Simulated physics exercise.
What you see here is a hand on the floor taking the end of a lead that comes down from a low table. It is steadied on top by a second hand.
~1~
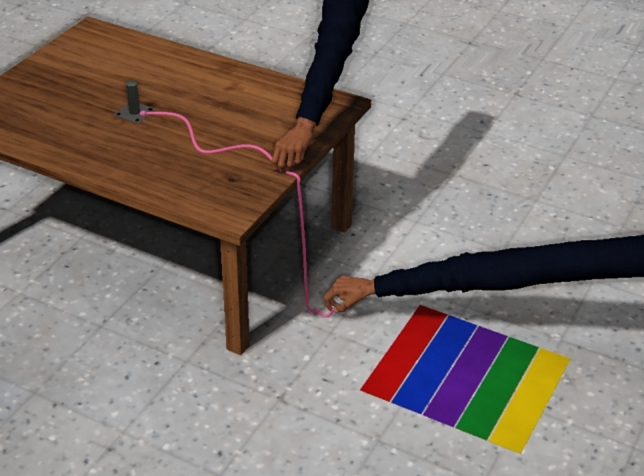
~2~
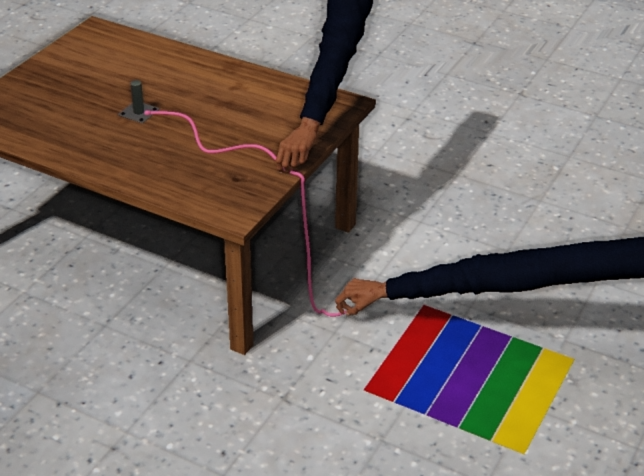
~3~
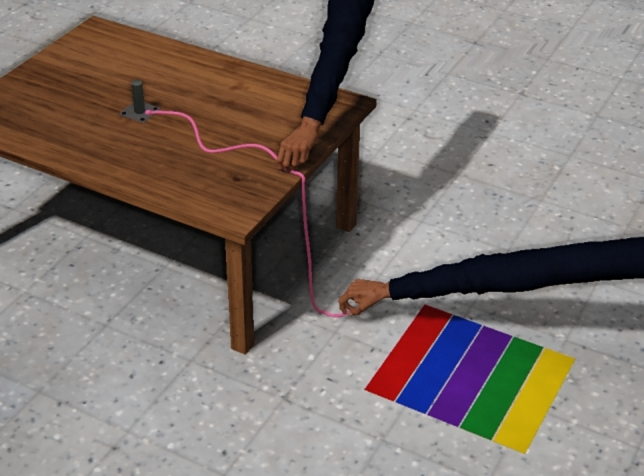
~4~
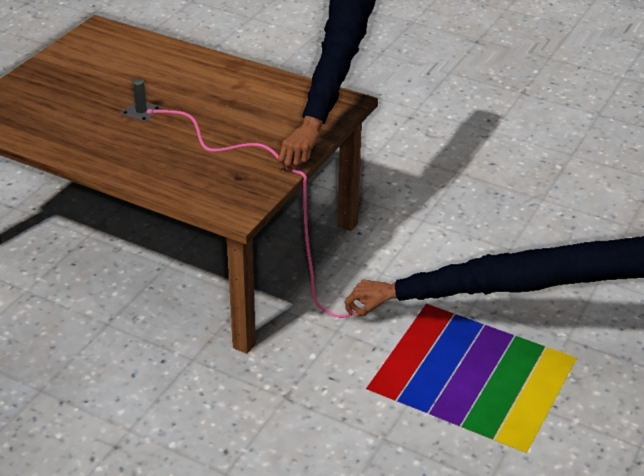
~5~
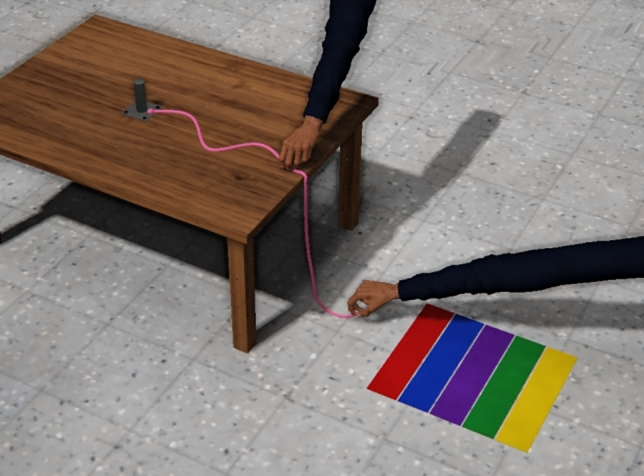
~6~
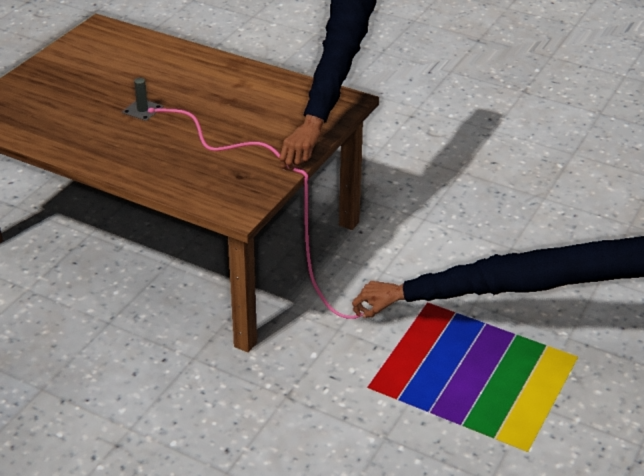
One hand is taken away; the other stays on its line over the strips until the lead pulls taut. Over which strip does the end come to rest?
Over the purple strip.
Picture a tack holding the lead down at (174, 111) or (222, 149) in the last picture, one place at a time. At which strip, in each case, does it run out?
First try purple, second try blue.
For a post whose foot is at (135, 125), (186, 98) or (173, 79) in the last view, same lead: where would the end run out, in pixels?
First (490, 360), then (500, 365), then (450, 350).
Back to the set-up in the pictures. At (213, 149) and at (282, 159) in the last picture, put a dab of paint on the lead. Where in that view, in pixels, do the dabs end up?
They go to (239, 145) and to (309, 176).
A little later, end near (411, 333); over red.
Next, end near (453, 348); over blue.
When it is tight, end near (478, 358); over purple. Over purple.
